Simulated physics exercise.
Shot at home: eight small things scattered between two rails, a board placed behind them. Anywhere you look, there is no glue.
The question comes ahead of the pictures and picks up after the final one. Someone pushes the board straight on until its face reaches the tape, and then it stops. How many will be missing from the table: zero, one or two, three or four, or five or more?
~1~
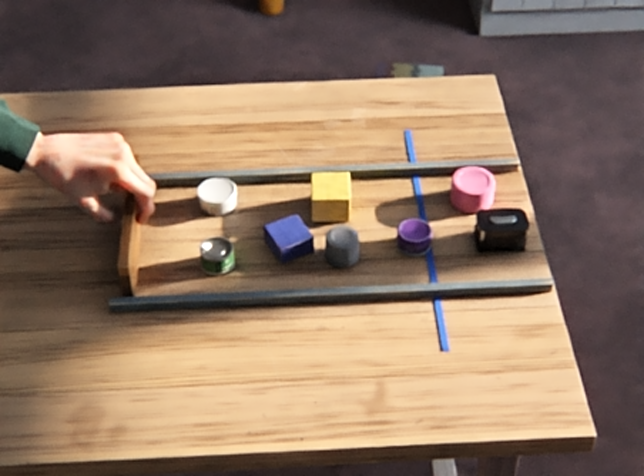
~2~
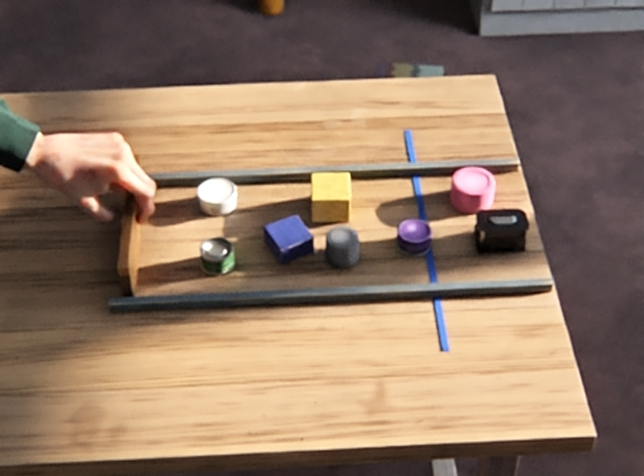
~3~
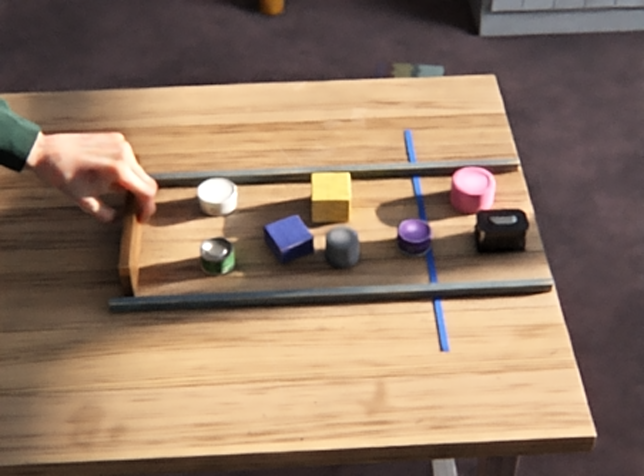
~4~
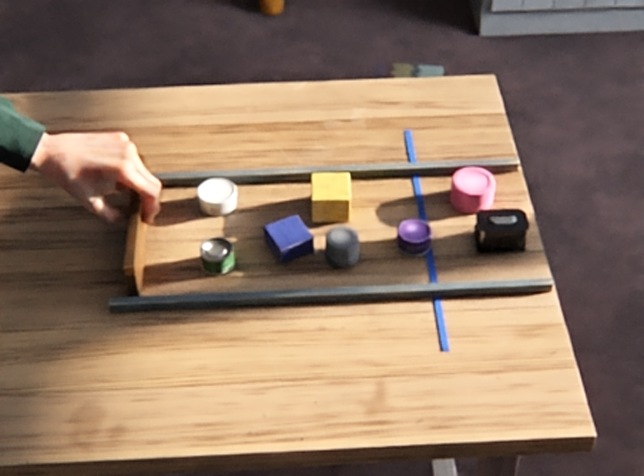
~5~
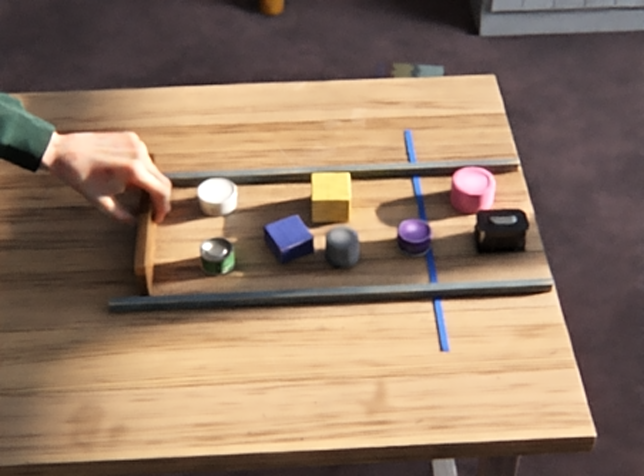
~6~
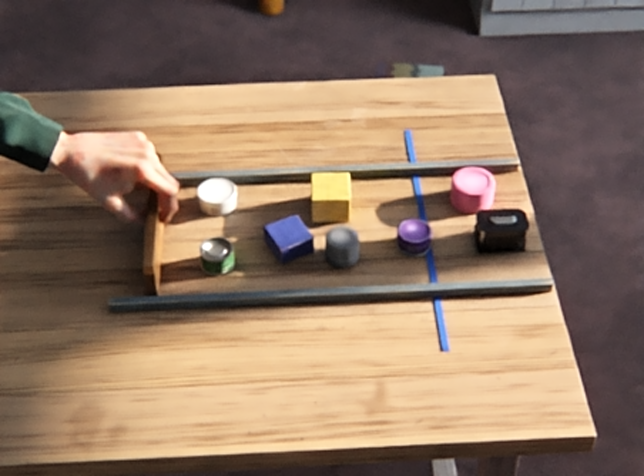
Nothing drops.
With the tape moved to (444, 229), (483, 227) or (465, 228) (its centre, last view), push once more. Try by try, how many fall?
Floor tally per try: 1 / 3 / 1.
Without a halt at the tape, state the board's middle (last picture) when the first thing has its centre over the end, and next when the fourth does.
At (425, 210) for the first, at (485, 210) for the fourth.
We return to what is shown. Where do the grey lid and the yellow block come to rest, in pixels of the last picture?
The grey lid comes to rest close to (480, 247), while the yellow block rests close to (462, 197).
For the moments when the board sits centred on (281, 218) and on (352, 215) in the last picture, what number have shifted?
Counts: 4 / 6.
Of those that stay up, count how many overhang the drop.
That'd be 1.
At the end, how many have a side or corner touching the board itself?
The count in contact is 3.
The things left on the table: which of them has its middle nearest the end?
That's the black case.
Soon after, none off yet; black case at rest near (501, 230); pink lid at rest near (472, 190); purple pot at rest near (414, 238).
In the end, the number that fall off is zero.
